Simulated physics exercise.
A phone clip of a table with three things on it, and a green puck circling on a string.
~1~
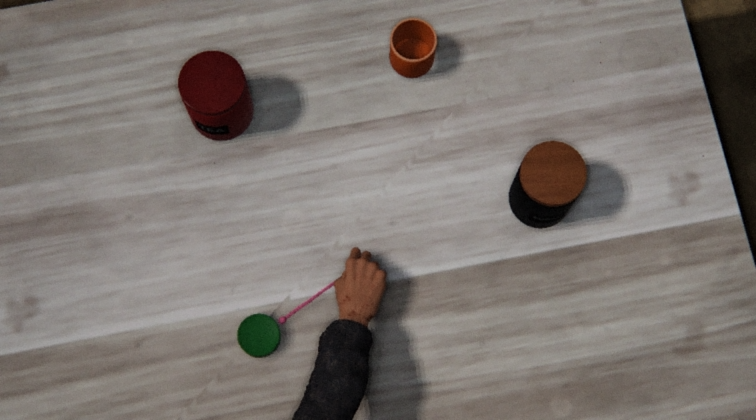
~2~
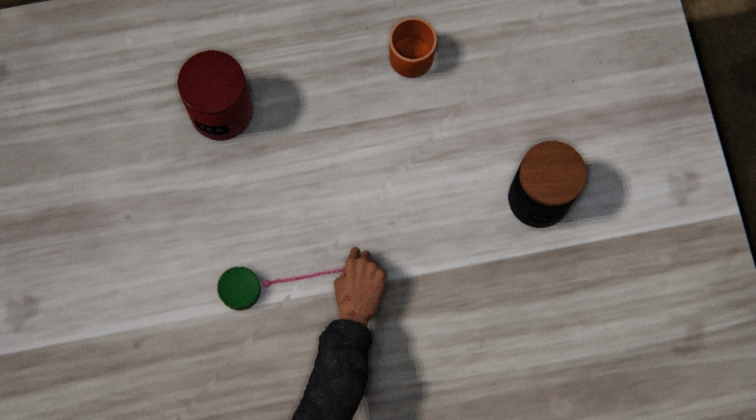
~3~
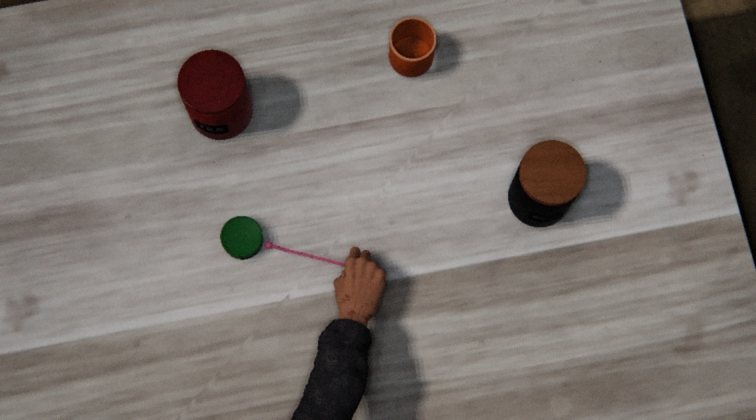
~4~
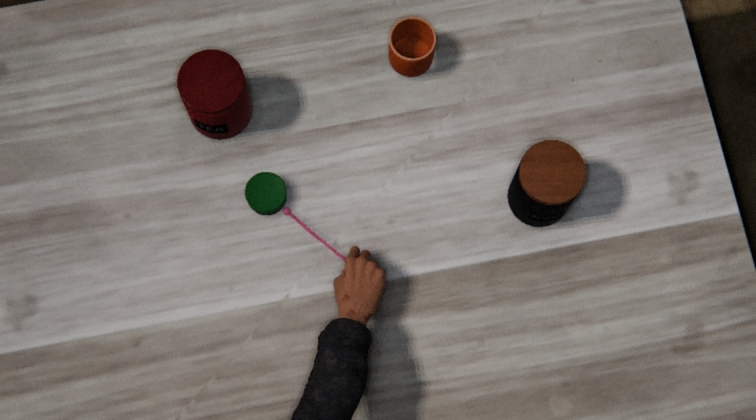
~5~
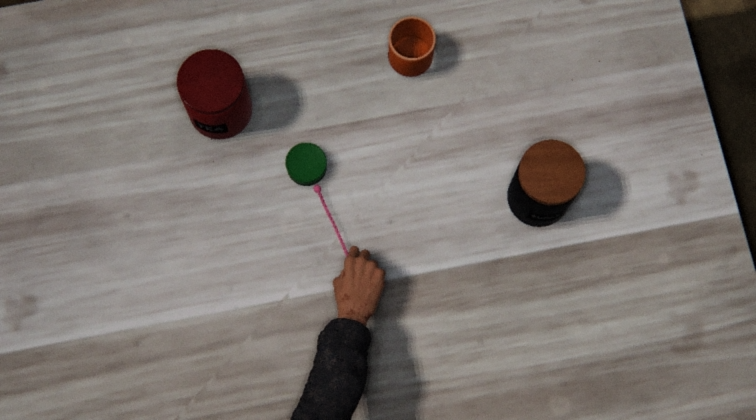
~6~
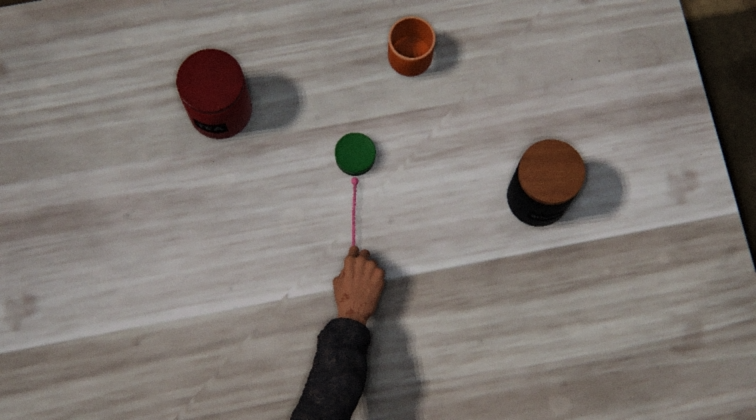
A green puck on a pink string circles clockwise around a hand on a pale wood-grain table, seen from above. A dark red canister stands at upper left, an orange mug at upper centre, and a black canister with a brown wooden lid at right. The dark-sleeved arm stays nearly still, gripping the string, as the puck swings from lower left up the left side to above the hand.
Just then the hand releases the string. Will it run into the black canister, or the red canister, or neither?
In the end the black canister gets hit; the red canister escapes it.
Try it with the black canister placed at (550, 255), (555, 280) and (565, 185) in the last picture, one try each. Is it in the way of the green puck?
In the first case it remains clear; in the second case it stays untouched; in the third case it takes a knock.
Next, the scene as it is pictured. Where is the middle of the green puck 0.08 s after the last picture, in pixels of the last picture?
Around (452, 171).
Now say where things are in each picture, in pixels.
The first frame shows green puck (258, 335); black canister (554, 172); red canister (211, 81); orange mug (414, 39).
The second frame shows green puck (239, 287).
The third frame shows green puck (241, 236).
The fourth frame shows green puck (265, 192).
The fifth frame shows green puck (306, 162).
The sixth frame shows green puck (355, 152); black canister (552, 171); red canister (210, 80); orange mug (412, 38); going round clockwise.
Then, 0.08 s later than the last view, puck near (452, 171).
Then, 0.20 s later than the last view, puck near (510, 176); black canister pushed aside.
Finally, puck near (513, 174); black canister pushed aside. The black canister takes the knock and the red canister stays untouched.
